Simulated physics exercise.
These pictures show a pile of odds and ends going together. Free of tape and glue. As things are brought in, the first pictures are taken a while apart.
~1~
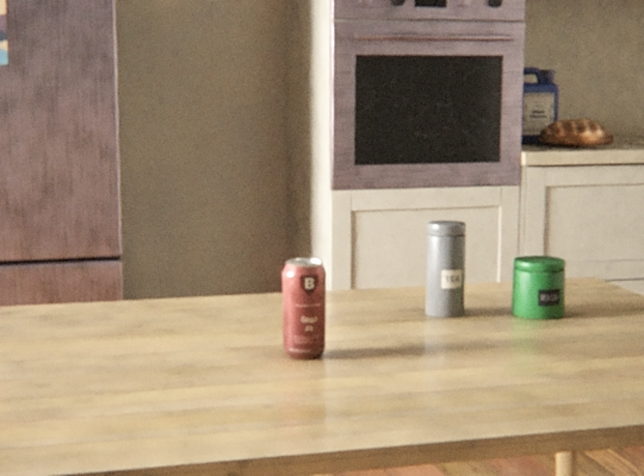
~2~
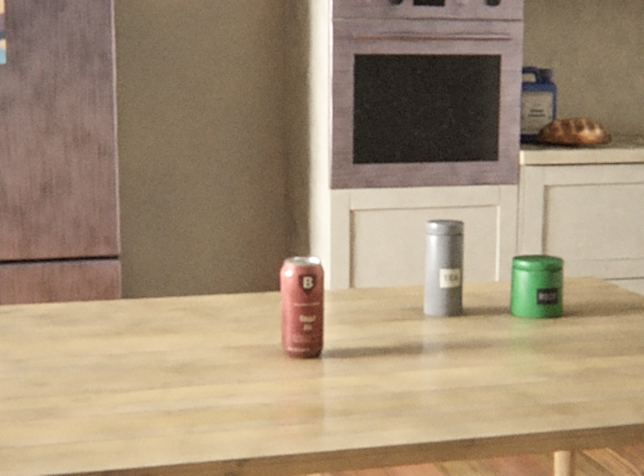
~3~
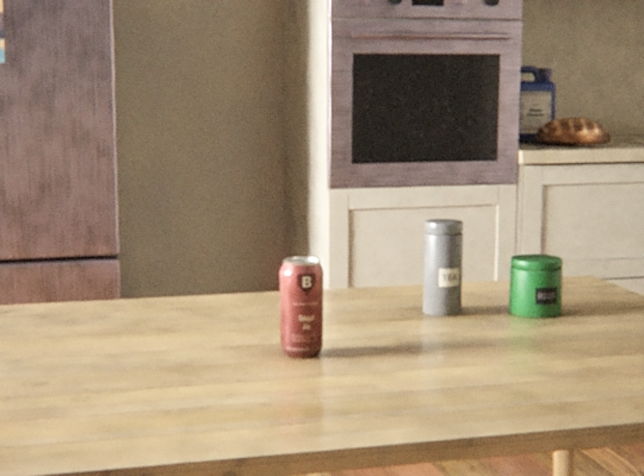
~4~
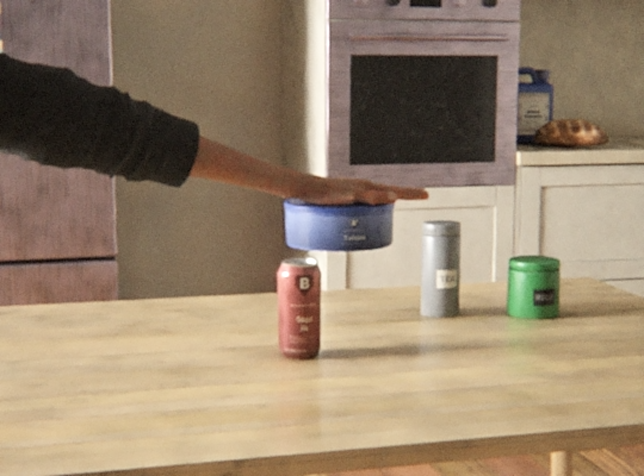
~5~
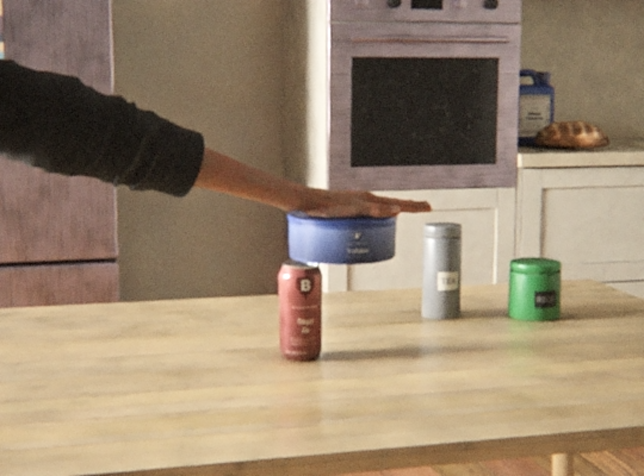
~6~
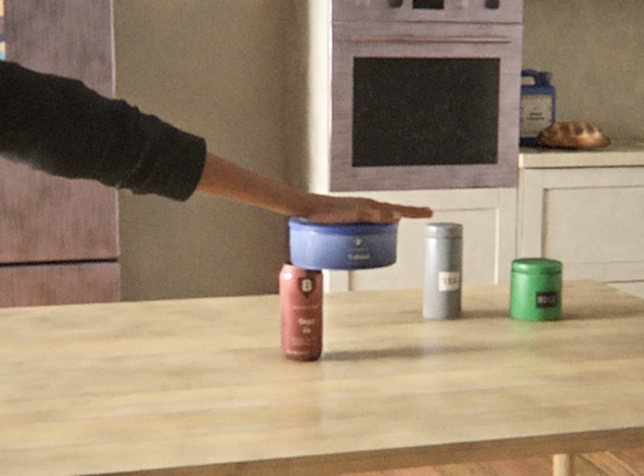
A hand lowers a blue tub onto the red can on the wooden table.
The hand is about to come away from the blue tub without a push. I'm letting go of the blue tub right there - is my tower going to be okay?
No, it will fall.
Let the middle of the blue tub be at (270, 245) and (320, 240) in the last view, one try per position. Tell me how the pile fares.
Result of try one: The pile tips over; result of try two: The pile remains stable.
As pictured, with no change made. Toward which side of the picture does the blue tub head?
Observed: The object is displaced in the rightward direction.
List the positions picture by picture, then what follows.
In the first frame, the last thing is not in view yet; red can (304, 309).
In the second frame, the last thing is not in view yet; grey jar (444, 267).
In the third frame, the last thing is not in view yet; green jar (536, 285).
In the fourth frame, still above its spot; blue tub (340, 222); red can (300, 309).
In the fifth frame, still above its spot; blue tub (343, 235); grey jar (442, 270).
In the sixth frame, in place under the hand; blue tub (344, 241); green jar (536, 289).
Then, 0.30 s after the last picture, blue tub now fallen.
Then, 0.50 s after the last picture, things are still on the move.
At rest, fallen, blue tub; the other 3 in place. Seen from the same camera at the end, blue tub near (376, 300). The pile loses its balance.
